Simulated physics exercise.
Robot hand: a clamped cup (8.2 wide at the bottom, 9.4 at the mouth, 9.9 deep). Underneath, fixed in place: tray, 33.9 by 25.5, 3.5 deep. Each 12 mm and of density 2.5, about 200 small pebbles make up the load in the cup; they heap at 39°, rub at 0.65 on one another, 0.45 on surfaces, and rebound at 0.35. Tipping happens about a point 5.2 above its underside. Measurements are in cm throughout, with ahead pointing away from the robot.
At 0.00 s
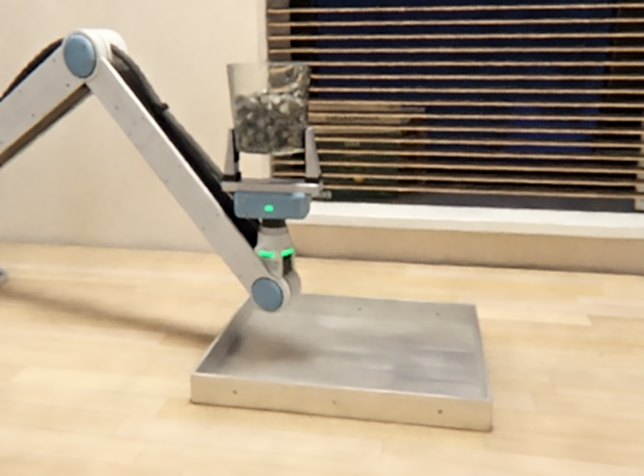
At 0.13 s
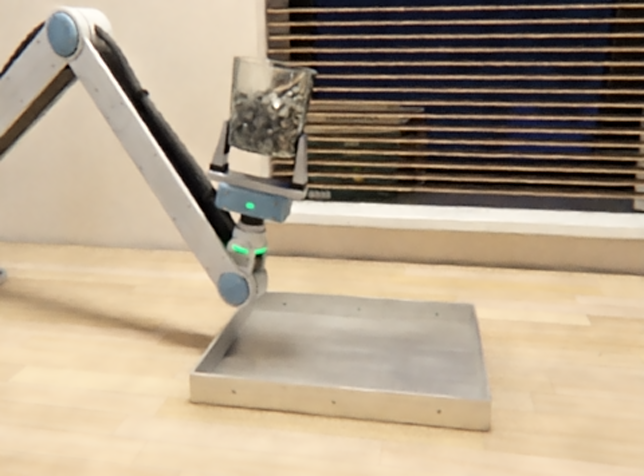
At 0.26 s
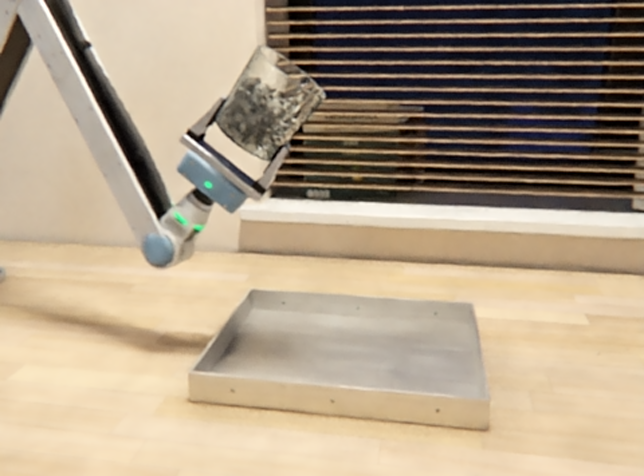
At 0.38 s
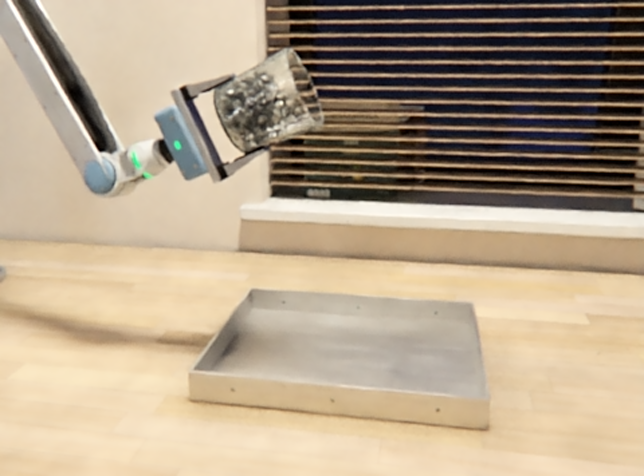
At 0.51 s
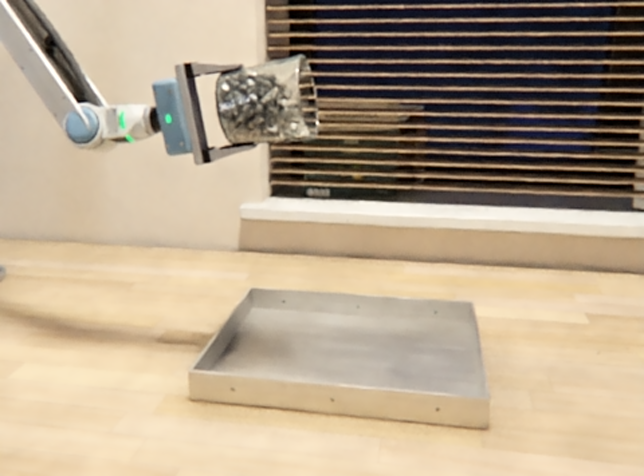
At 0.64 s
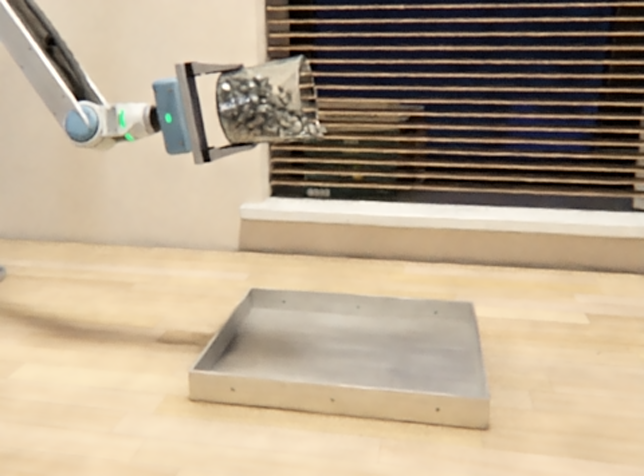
Indoors by a slatted window, a robot arm lifting and tilting a clear cup of grey pebbles rightward above a metal tray.
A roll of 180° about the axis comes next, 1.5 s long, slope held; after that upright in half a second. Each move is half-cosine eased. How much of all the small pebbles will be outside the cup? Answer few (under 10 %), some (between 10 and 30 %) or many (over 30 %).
I would say some.
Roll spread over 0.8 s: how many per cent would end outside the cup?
In that case roughly 15 percent.
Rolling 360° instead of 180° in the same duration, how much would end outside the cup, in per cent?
Then roughly 30 per cent.
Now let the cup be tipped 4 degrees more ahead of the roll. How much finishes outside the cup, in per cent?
Roughly 25 per cent.
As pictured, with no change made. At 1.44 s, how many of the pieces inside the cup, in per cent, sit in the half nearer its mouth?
35 per cent, roughly.
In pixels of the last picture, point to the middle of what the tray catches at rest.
Near (368, 347).
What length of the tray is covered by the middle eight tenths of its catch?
I'd put it at around 10 cm.
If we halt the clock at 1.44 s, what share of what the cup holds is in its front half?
Around 35 percent.
After 1.44 s, tipped 82°, highest piece 37 above the table; 190 in the cup, 9 in the tray.
After 2.24 s, tipped 74°, highest piece 36 above the table; 164 in the cup, 33 in the tray, 2 in flight or on a rim.
After 2.84 s, upright, highest piece 38 above the table; 163 in the cup, 36 in the tray.
After 3.54 s, upright, highest piece 38 above the table; 163 in the cup, 36 in the tray.
At rest, 163 in the cup, 36 in the tray. That is 18 % outside the cup.
